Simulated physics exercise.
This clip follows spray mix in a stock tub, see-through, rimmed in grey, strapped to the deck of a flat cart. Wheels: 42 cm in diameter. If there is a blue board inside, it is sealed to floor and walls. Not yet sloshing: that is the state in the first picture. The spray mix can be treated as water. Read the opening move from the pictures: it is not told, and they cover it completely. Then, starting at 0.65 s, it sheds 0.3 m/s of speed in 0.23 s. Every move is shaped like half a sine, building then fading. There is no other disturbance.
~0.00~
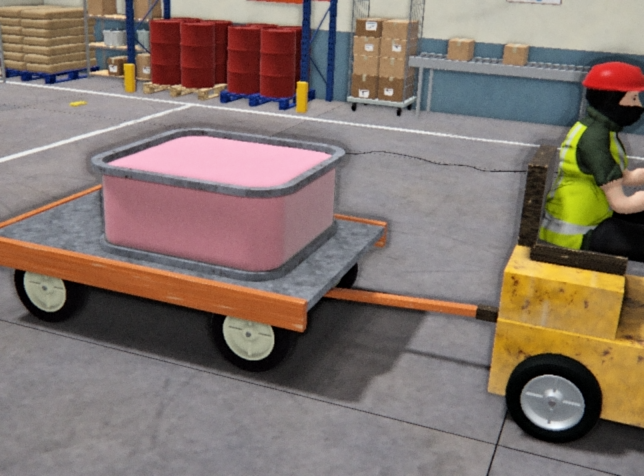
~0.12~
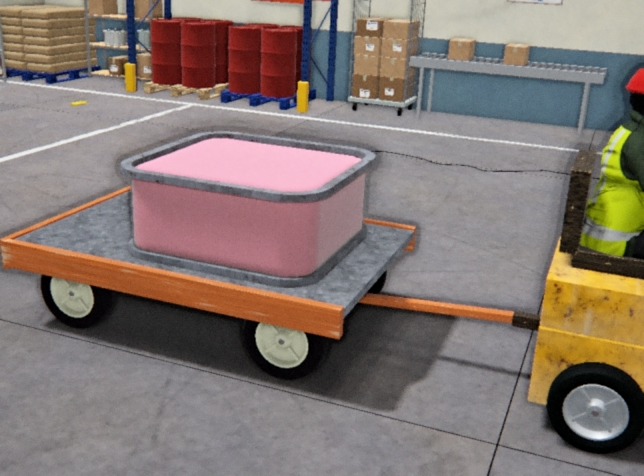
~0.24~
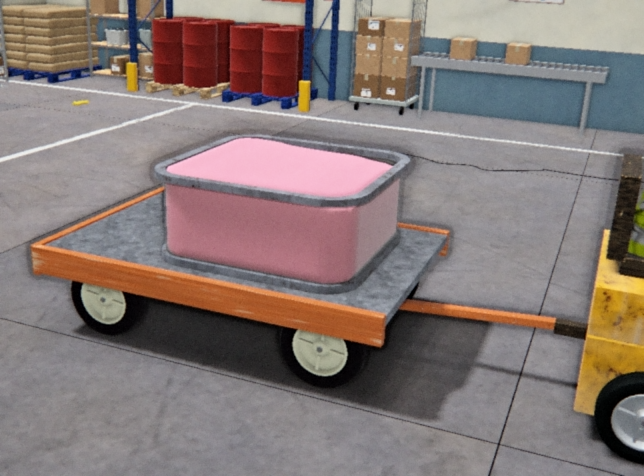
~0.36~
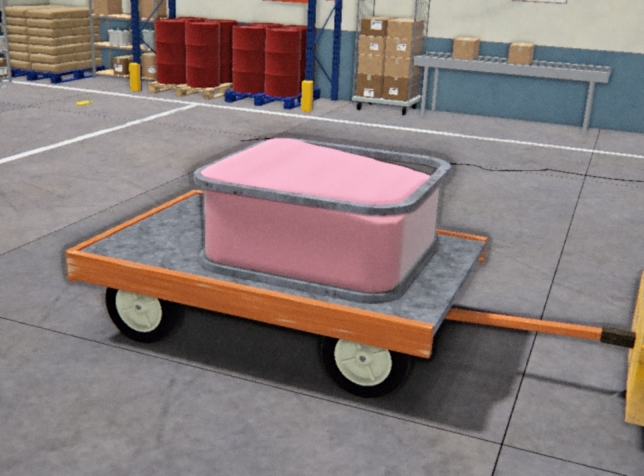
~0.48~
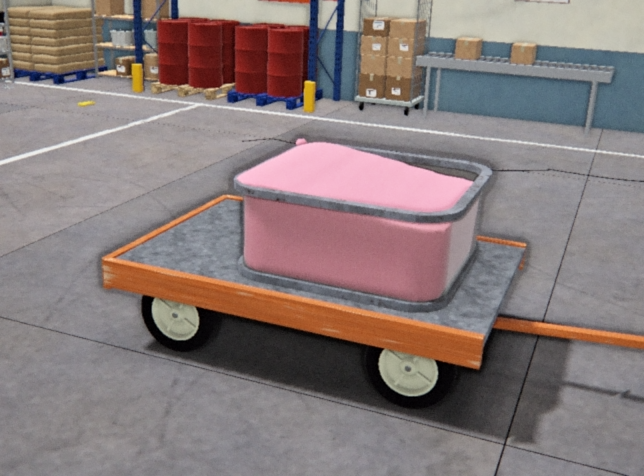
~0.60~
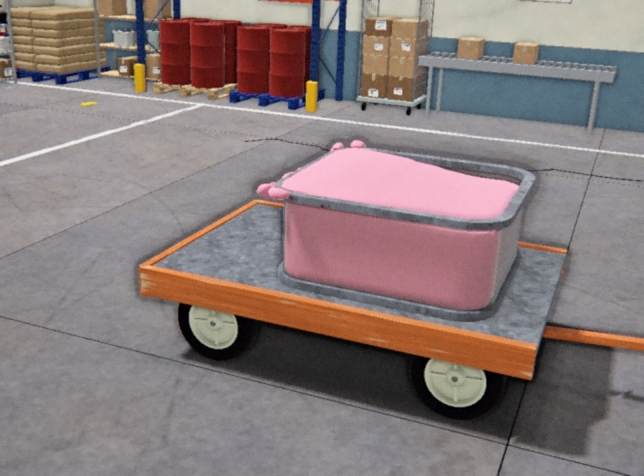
A grey-rimmed tub of pink liquid rode rightward on an orange-edged cart behind a yellow tug, its surface level at first, then heaping toward the back and bulging over the left rim in small blobs.
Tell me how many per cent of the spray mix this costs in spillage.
It costs close to 6 per cent.
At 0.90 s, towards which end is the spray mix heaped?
Towards the fore end.
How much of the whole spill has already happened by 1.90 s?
Roughly 60 % of the total.
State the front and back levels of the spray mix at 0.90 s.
Front 46 cm, back 32 cm.
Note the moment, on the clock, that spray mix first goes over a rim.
That comes at some 0.9 s.
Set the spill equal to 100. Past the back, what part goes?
Close to 30% of it goes that way.
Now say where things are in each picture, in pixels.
The first frame shows the spray mix reaches (269, 188) at the front end; it reaches (117, 164) at the back end; no slope yet; the front is on the right, levels are read along the near wall; a wheel hub at (41, 290).
The second frame shows the spray mix reaches (303, 192) at the front end; it reaches (147, 168) at the back end; no slope yet.
The third frame shows the spray mix reaches (342, 202) at the front end; it reaches (180, 168) at the back end; it is heaped 3° towards the back.
The fourth frame shows the spray mix reaches (386, 218) at the front end; it reaches (220, 167) at the back end; it is heaped 8° towards the back.
The fifth frame shows the spray mix reaches (433, 226) at the front end; it reaches (260, 174) at the back end; it is heaped 8° towards the back.
The sixth frame shows the spray mix reaches (482, 228) at the front end; it reaches (302, 183) at the back end; it is heaped 6° towards the back; a wheel hub at (210, 326).
After 0.90 s it stands 31 cm high behind and 46 cm in front; all of it is still inside.
After 1.40 s it stands 37 cm high behind and 37 cm in front; 2 per cent has gone over the front, a little elsewhere.
After 1.90 s it stands 41 cm high behind and 31 cm in front; 4 per cent has gone over the front and the back, a little elsewhere.
After 3.87 s 6 per cent has gone over the front and the back, a little elsewhere, 22 of 367 litres.
